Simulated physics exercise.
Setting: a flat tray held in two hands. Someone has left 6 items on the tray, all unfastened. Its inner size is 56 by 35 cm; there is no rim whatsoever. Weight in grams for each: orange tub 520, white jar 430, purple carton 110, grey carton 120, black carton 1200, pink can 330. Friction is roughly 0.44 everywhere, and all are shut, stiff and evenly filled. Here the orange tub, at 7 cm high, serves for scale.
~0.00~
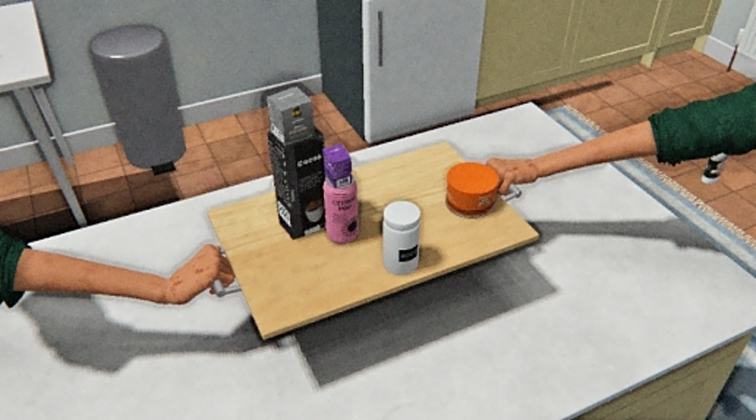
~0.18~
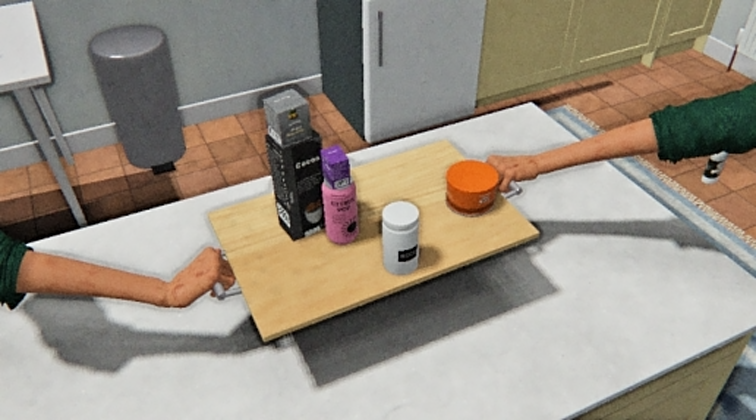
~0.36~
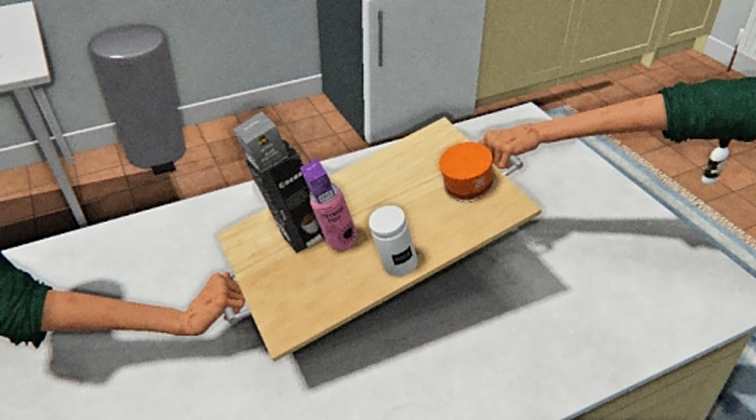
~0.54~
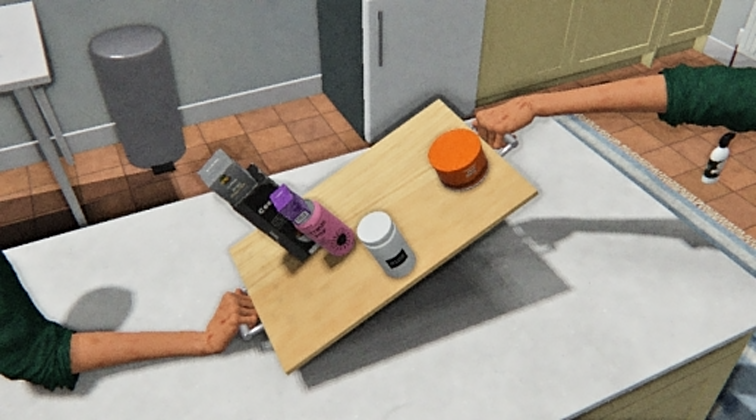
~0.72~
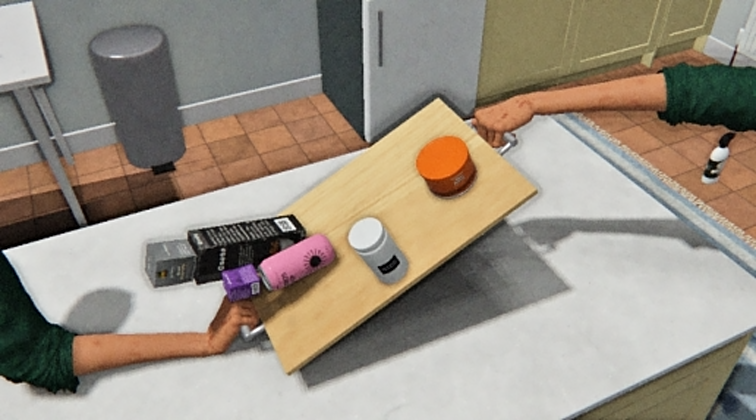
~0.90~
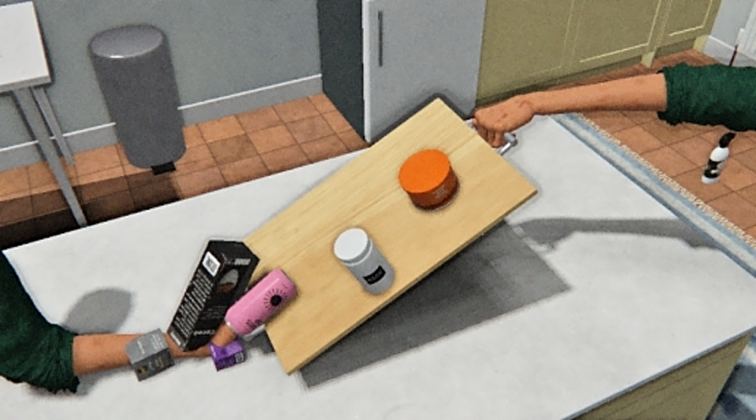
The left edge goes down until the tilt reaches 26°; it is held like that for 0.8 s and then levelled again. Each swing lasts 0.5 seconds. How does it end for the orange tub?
Oh, it holds steady.
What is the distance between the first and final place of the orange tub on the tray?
Around 40 centimetres.
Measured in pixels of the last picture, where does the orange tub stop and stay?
Rest point: Near (288, 249).
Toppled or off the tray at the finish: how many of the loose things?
The number is 5.
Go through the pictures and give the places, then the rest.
The first picture shows tray level; orange tub (471, 190); white jar (401, 239).
The second picture shows tilt 1°, left edge down; grey carton (288, 119); black carton (299, 183).
The third picture shows tilt 14°, left edge down; pink can (334, 218); white jar (394, 242).
The fourth picture shows tilt 25°, left edge down; purple carton (291, 205) rocked 10° off its seat; grey carton (228, 178) rocked 7° off its seat.
The fifth picture shows tilt 26°, left edge down; purple carton (242, 283) rocked 58° off its seat; black carton (247, 248) rocked 50° off its seat.
The sixth picture shows tilt 26°, left edge down; orange tub (429, 181) 7 cm from its spot; white jar (365, 262) 5 cm from its spot.
By 1.20 s, tilt 26°, left edge down; pink can now off the tray; orange tub 18 cm from its spot near (388, 211); white jar 13 cm from its spot.
By 1.60 s, tilt 18°, left edge down; white jar now off the tray; orange tub 36 cm from its spot near (309, 260).
By 1.70 s, tilt 8°, left edge down; orange tub 39 cm from its spot near (292, 258).
By 1.80 s, tilt 2°, left edge down; orange tub 40 cm from its spot near (288, 252).
When it is over (2.4 s), off the tray and tipped over, white jar, purple carton, grey carton, black carton and pink can; not toppled but over 5 cm from the start, orange tub. In the last view, orange tub near (288, 249).
